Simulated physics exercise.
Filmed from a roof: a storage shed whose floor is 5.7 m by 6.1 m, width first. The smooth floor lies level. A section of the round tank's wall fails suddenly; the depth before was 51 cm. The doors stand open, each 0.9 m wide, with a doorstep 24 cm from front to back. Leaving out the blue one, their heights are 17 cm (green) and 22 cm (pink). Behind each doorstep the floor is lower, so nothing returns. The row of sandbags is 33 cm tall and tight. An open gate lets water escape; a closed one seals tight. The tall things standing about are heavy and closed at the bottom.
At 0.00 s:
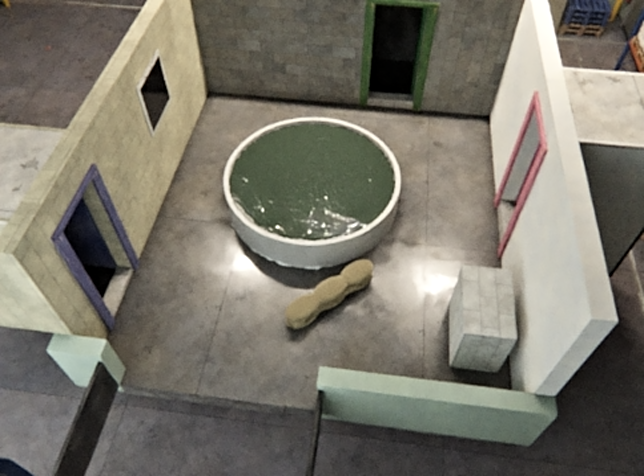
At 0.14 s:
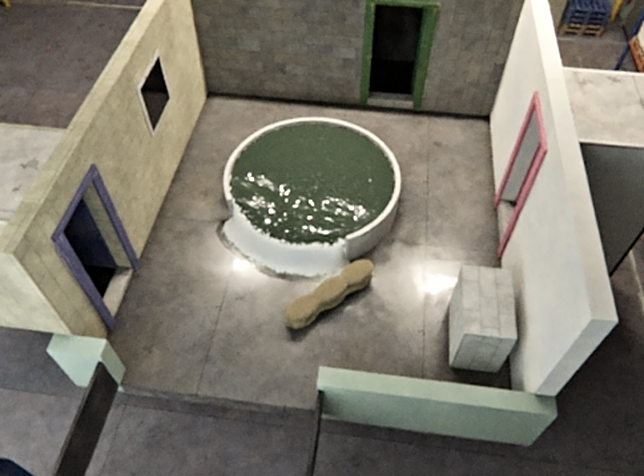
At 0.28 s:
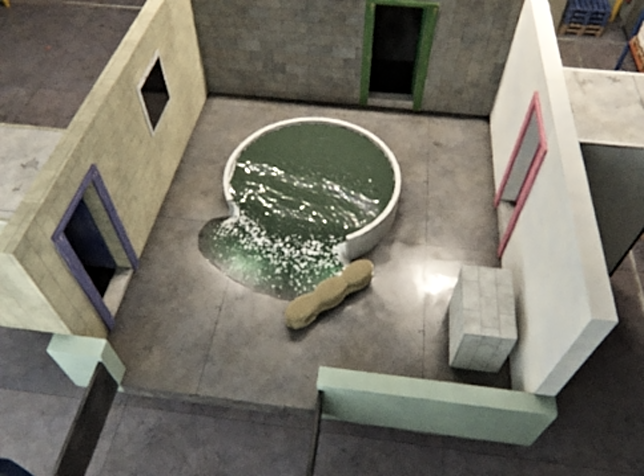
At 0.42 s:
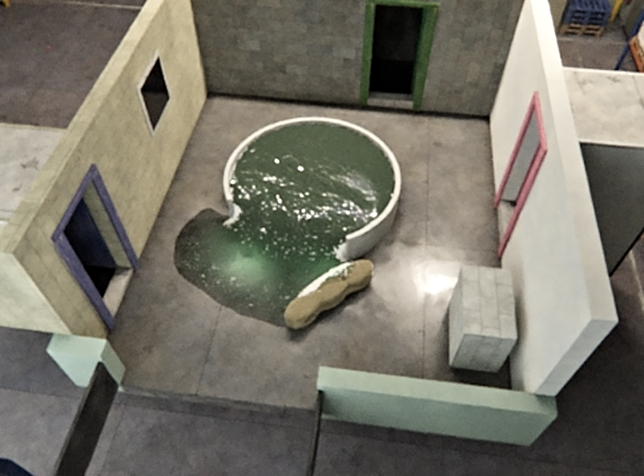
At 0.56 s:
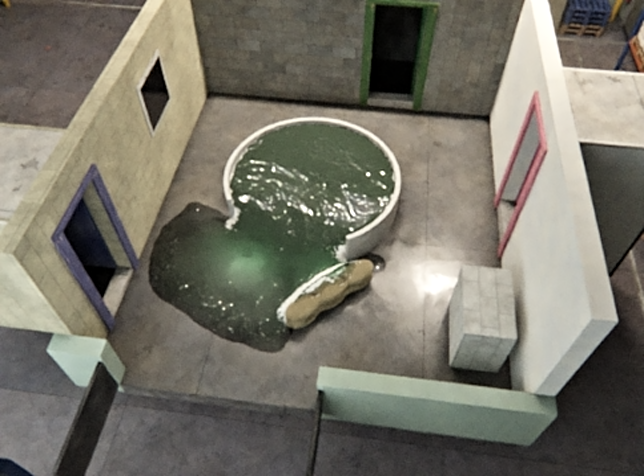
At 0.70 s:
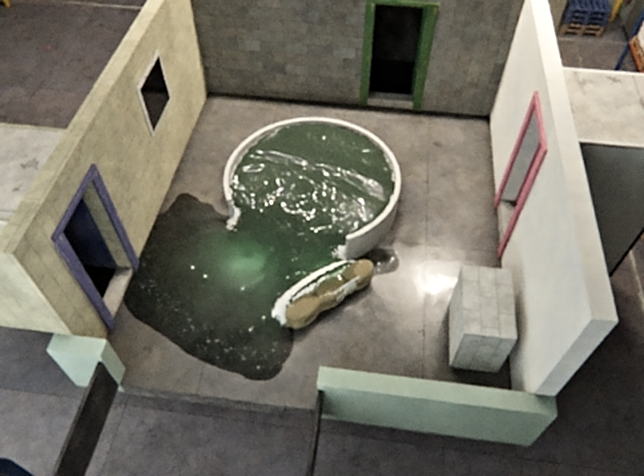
At the start, a round white-walled tank of dark green water stands still in a roofless room. Its near-left wall gives way and water pours through the gap, wrapping around the lumpy tan object in front, then spreads across the grey floor in a dark sheet toward the blue-framed door.
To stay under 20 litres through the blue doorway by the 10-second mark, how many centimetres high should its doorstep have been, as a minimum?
It would have to be roughly 23 cm high.
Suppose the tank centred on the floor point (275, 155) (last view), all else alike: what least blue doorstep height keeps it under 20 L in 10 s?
Some 14.0 cm.
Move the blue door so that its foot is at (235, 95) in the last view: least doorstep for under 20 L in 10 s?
Roughly 7.5 cm.
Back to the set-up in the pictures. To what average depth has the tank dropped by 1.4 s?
Roughly 35 cm on average.
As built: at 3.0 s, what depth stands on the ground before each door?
In cm: Blue 26, green 0, pink 5.
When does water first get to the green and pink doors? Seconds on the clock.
Green 8.5 s, pink 2.4 s.
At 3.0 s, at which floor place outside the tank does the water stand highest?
At about (130, 343).
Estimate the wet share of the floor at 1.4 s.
About 30 per cent.
After 1.4 s water covers 30 % of the floor, deepest (32 cm) near (318, 289); 15 cm at the blue door, 4 litres in over its 9 cm doorstep.
After 3.0 s water covers 35 % of the floor, deepest (29 cm) near (130, 343); 26 cm at the blue door, 87 litres in over its 9 cm doorstep.
After 10.0 s water covers 65 % of the floor, deepest (7 cm) near (96, 364); 7 cm at the blue door, 245 litres in over its 9 cm doorstep.
At the blue door as built, the water arrived by 0.8 s and peaked near 26 cm at 3.0 s.
With a doorstep of 21 cm, 34 litres would have come in within the 10 s; with 28 cm, 6 litres. So under 20 litres takes about 23 cm.
